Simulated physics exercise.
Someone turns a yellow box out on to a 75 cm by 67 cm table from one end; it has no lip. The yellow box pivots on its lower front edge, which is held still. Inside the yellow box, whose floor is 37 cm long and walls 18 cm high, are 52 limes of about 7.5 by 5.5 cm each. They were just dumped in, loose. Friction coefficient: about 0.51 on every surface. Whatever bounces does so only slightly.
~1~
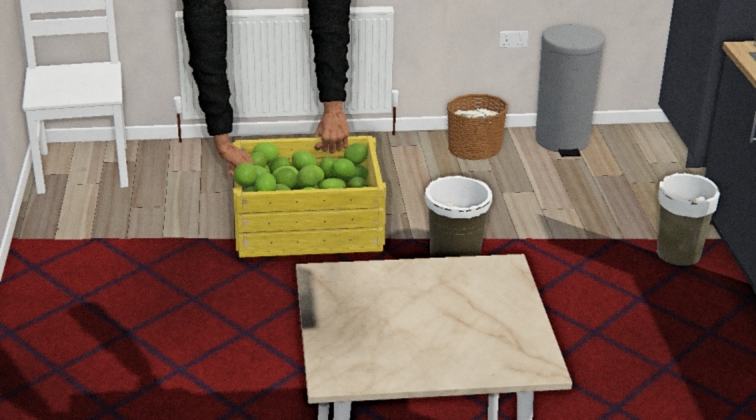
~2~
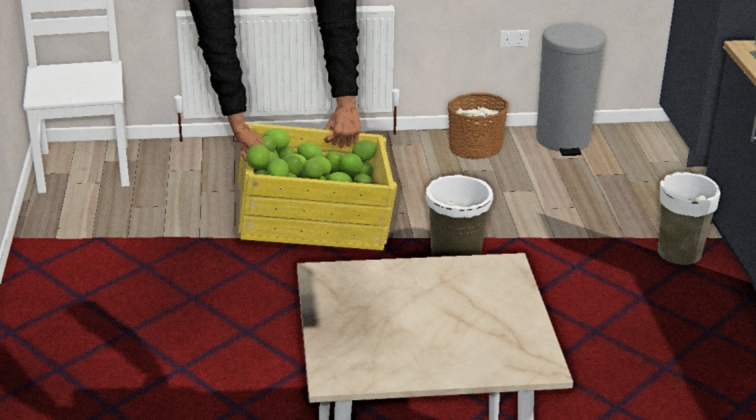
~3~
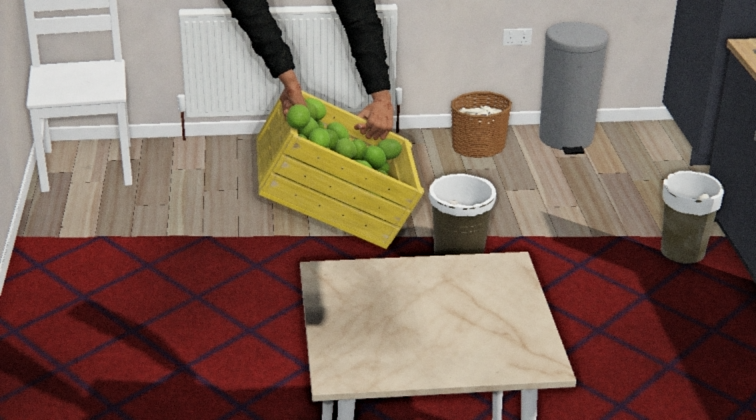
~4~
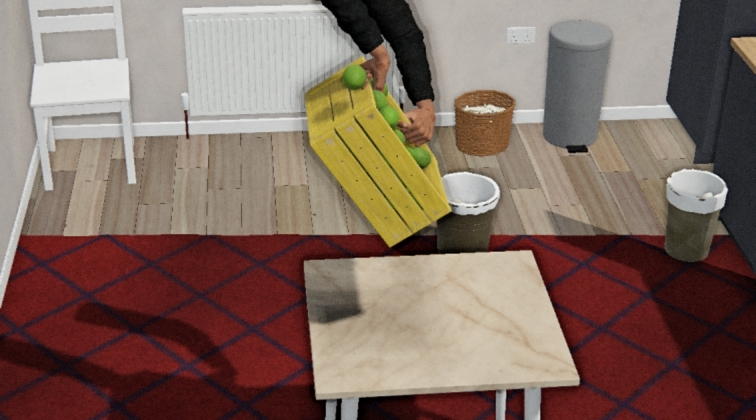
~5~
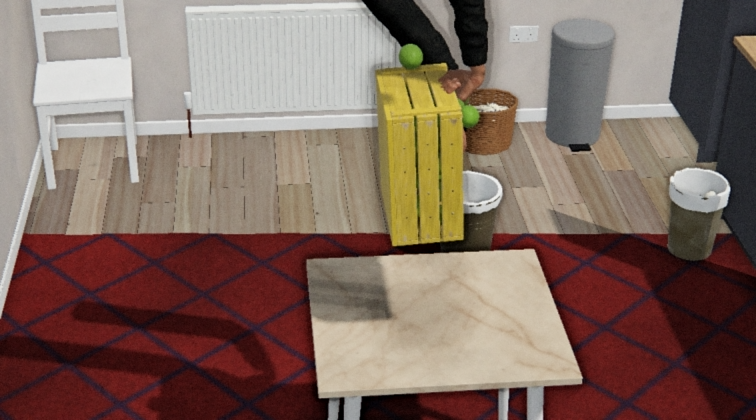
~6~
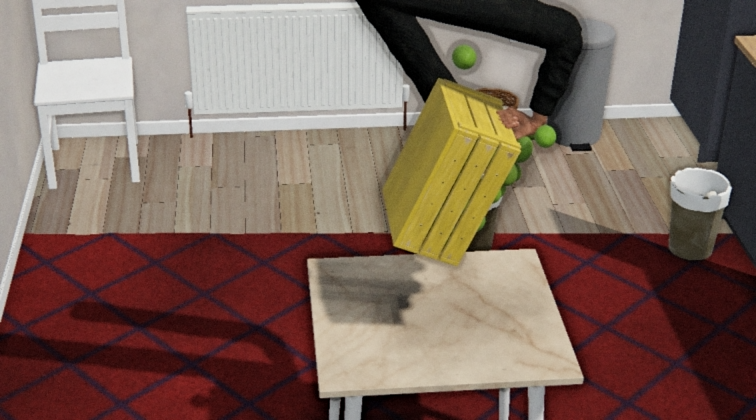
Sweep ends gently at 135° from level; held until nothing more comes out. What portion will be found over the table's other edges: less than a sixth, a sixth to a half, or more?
By the end, short of one sixth of them have ended up over the table's other edges.
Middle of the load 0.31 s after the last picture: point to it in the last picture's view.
Centre estimate - approximately (605, 320).
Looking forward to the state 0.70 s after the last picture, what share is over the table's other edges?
I'd say near 0 per cent at that moment.
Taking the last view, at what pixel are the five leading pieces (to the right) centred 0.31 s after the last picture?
They are centred near (744, 409).
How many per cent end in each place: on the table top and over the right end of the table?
Estimate: 25 % then 75 %.
Then, 0.31 s after the last picture, tilt 135°; 26 on the table top, 25 over the right end of the table and 1 in the air.
Then, 0.70 s after the last picture, tilt 135°; 15 on the table top and 37 over the right end of the table.
Then, 1.24 s after the last picture, tilt 135°; 14 on the table top and 38 over the right end of the table.
Final count (1.94 s after the last picture), 13 on the table top and 39 over the right end of the table. Asked share, 0 of 52, 0 per cent.
